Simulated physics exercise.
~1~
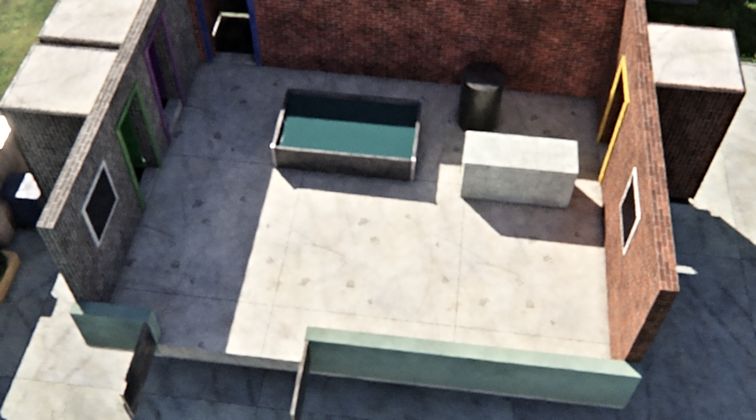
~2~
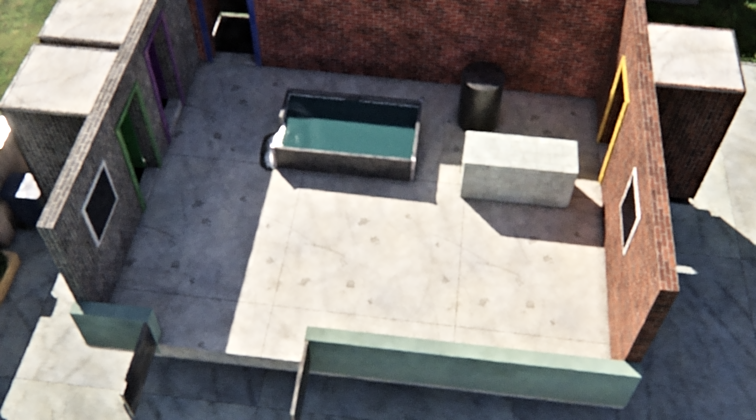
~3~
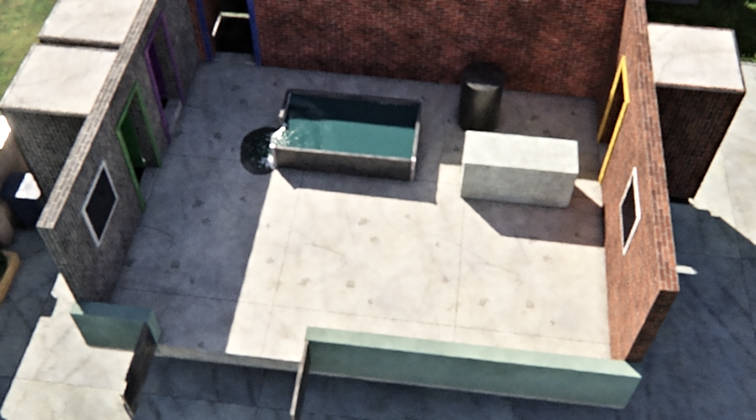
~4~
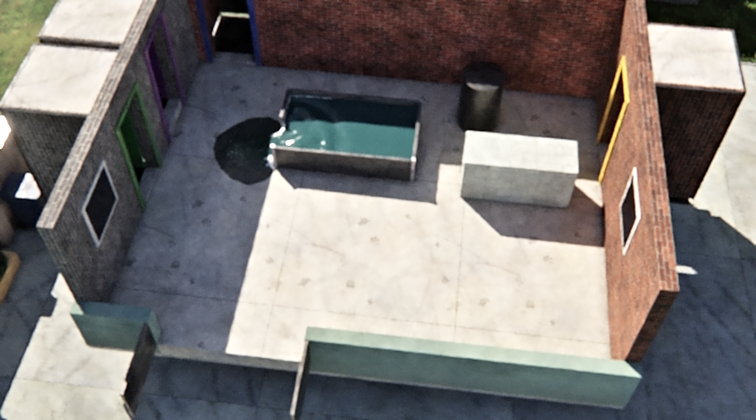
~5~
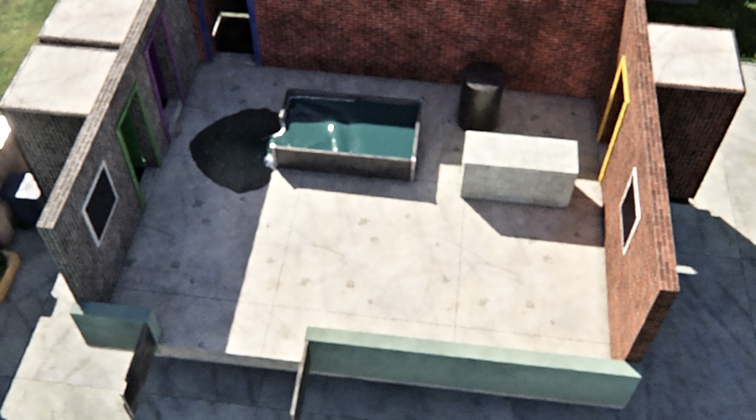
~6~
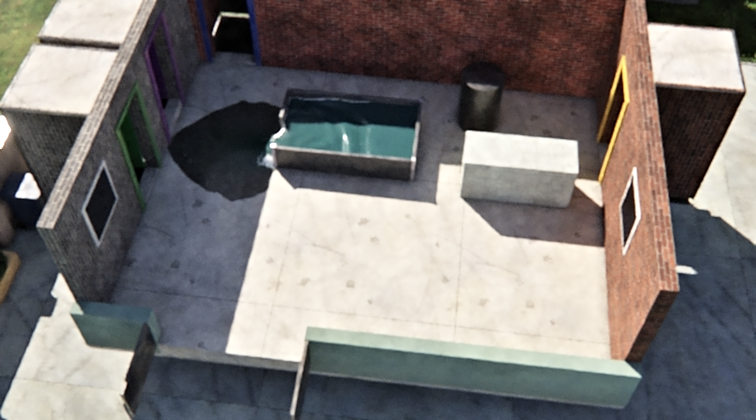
The footage shows a still tank of dark green water in a walled court, then water breaking out at its left end and spreading leftward as a growing dark patch across the pale floor toward the green doorway.
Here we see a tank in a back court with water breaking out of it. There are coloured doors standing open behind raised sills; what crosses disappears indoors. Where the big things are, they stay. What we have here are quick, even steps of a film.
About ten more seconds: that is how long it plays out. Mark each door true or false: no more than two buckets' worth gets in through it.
Blue door: False, green door: False, yellow door: True, purple door: True.
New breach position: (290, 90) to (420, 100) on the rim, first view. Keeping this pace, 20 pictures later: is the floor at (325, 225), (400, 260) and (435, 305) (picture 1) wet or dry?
Taken in turn they're unwetted, unwetted and unwetted.
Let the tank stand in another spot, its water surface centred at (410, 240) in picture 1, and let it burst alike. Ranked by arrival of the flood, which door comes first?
It's the one in green that comes first.
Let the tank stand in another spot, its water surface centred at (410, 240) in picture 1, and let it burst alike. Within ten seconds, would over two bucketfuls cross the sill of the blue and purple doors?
Blue gets less, purple gets less.
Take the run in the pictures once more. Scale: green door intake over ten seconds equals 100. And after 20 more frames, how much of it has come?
Around 60 percent.
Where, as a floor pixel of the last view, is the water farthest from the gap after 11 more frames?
Roughly at (120, 278).
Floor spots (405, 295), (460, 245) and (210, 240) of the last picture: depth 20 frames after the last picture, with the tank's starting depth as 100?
Estimate: 0, 0, 2 %.
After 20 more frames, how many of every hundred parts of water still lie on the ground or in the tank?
Estimate: Some 94 %.
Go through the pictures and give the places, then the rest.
The first frame shows the tank at (349, 126) is whole and still.
In the second frame, water pours out at (280, 145) and has run to (266, 166).
In the third frame, the front is at (247, 140), out from the gap at (281, 146).
In the fourth frame, water pours out at (281, 146) and has run to (222, 140).
In the fifth frame, the front is at (194, 146), out from the gap at (281, 146).
In the sixth frame, water pours out at (281, 146) and has run to (174, 149).
A moment on, water covers 10 % of the floor; the blue door not reached, the green door under two buckets in, the yellow door not reached, the purple door wet at the sill, nothing in.
Next, water covers 15 % of the floor; the blue door not reached, the green door over two buckets in, the yellow door not reached, the purple door wet at the sill, nothing in.
Then, water covers 20 % of the floor; the blue door under two buckets in, the green door over two buckets in, the yellow door not reached, the purple door wet at the sill, nothing in.
Later, water covers 40 % of the floor; the blue door over two buckets in, the green door far over two buckets in, the yellow door not reached, the purple door wet at the sill, nothing in.
In the end, water covers 55 % of the floor; the blue door over two buckets in, the green door far over two buckets in, the yellow door not reached, the purple door wet at the sill, nothing in.
